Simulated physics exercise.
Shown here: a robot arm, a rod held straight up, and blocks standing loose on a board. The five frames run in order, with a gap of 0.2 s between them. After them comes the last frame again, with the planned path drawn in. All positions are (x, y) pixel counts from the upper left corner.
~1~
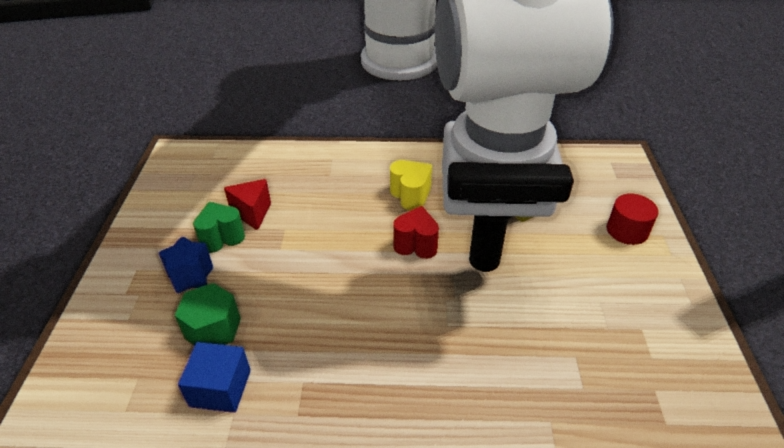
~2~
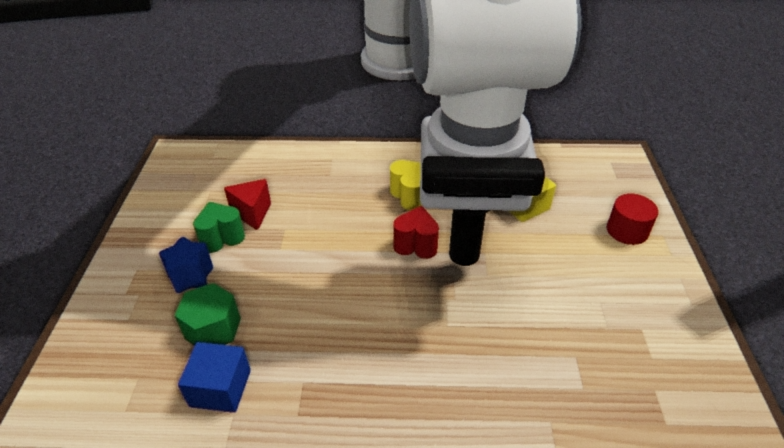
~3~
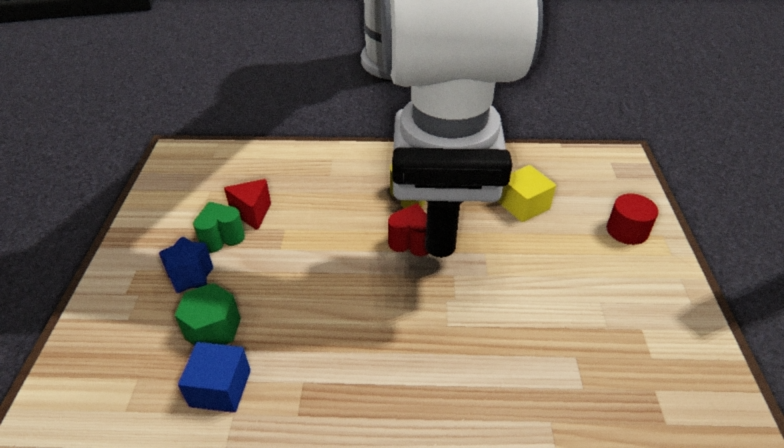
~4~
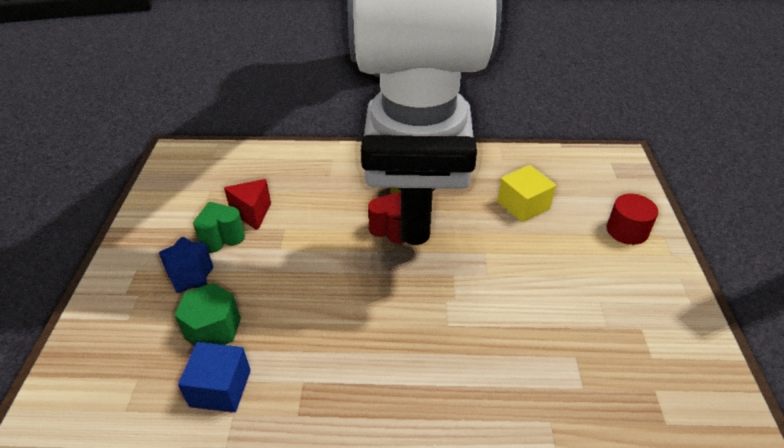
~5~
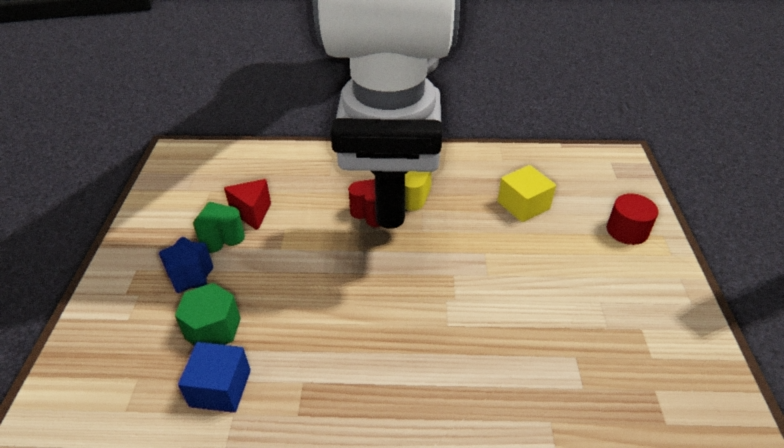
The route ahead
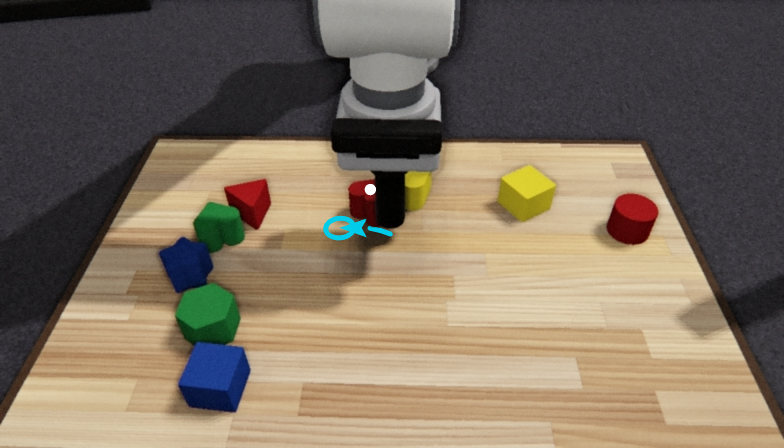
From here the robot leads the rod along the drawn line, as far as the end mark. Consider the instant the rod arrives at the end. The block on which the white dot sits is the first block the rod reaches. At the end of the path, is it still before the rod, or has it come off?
That block drops off.
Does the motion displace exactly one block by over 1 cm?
Yes, I think so.
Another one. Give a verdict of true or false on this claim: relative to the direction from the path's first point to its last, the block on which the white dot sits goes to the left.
That statement is not accurate.
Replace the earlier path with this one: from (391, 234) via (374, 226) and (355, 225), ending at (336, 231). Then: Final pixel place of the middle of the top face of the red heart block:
When the path ends, it will be at (354, 177).
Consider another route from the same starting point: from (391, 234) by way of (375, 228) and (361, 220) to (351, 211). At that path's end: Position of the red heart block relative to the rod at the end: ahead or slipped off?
My answer is that the red heart block is still ahead.
The line goes from (391, 234) through (375, 229) and (357, 227) to (340, 228); the dot is on the red heart block.
What follows on the original path. Halfway along, rod (364, 213); red heart block (357, 181), turned 35° clockwise.
At the end, rod (338, 213); red heart block (353, 180), turned 55° clockwise; yellow heart block unmoved.
